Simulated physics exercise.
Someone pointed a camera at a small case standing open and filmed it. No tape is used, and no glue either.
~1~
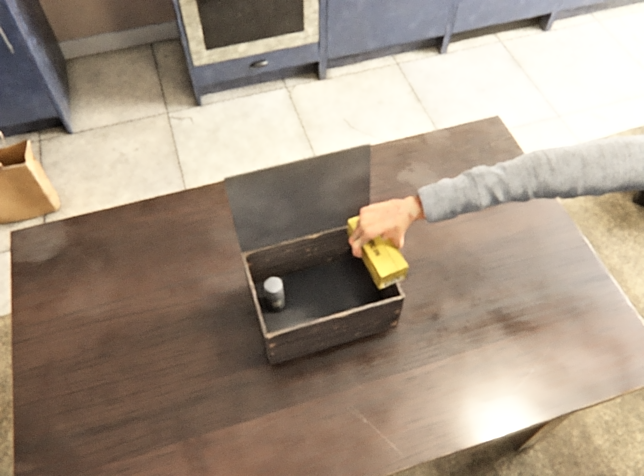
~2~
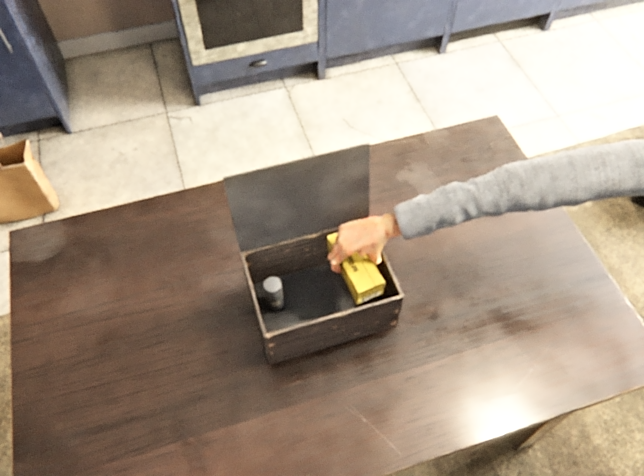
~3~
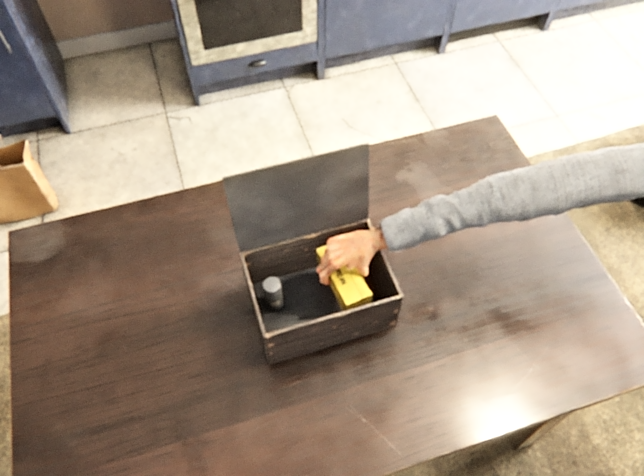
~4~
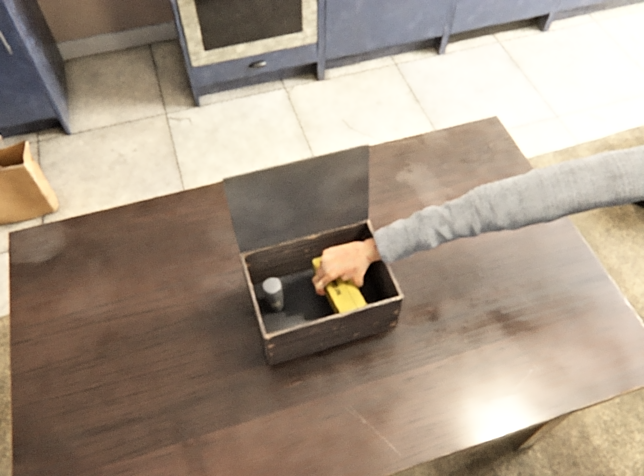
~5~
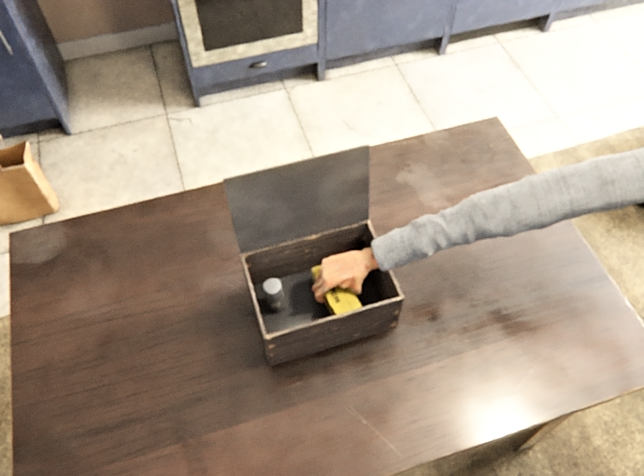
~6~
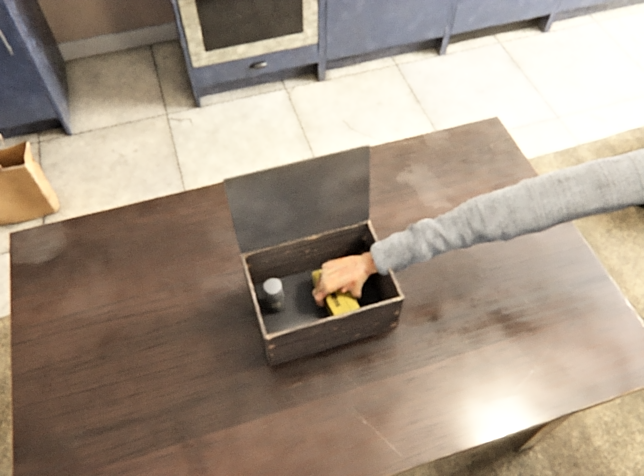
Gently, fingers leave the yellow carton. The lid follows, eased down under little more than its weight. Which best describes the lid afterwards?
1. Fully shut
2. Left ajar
1, fully shut.
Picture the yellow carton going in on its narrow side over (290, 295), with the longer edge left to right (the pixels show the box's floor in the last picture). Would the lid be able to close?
Result: Lid not shut.
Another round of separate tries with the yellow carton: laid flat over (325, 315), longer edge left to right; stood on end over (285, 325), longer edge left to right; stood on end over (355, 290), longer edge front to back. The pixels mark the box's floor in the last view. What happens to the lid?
The first time the lid goes down fully, the second time it can't shut, and the third time it can't shut.
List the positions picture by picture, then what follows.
On its way; yellow carton (377, 249); grey shaker (275, 295), in the first picture.
On its way; yellow carton (355, 265); grey shaker (274, 294), in the second picture.
On its way; yellow carton (344, 277); grey shaker (273, 294), in the third picture.
On its way; yellow carton (339, 288); grey shaker (273, 295), in the fourth picture.
On its way; grey shaker (274, 296), in the fifth picture.
In place under the hand; grey shaker (274, 296), in the sixth picture.
Then, 1.10 s on from there, lid starting down.
Then, 1.60 s on from there, lid 60° above the rim.
Then, 2.00 s on from there, lid 32° above the rim.
Then, 2.30 s on from there, lid 9° above the rim.
In the end, lid shut; both unmoved. At the end, from the last picture's camera, yellow carton near (338, 299).
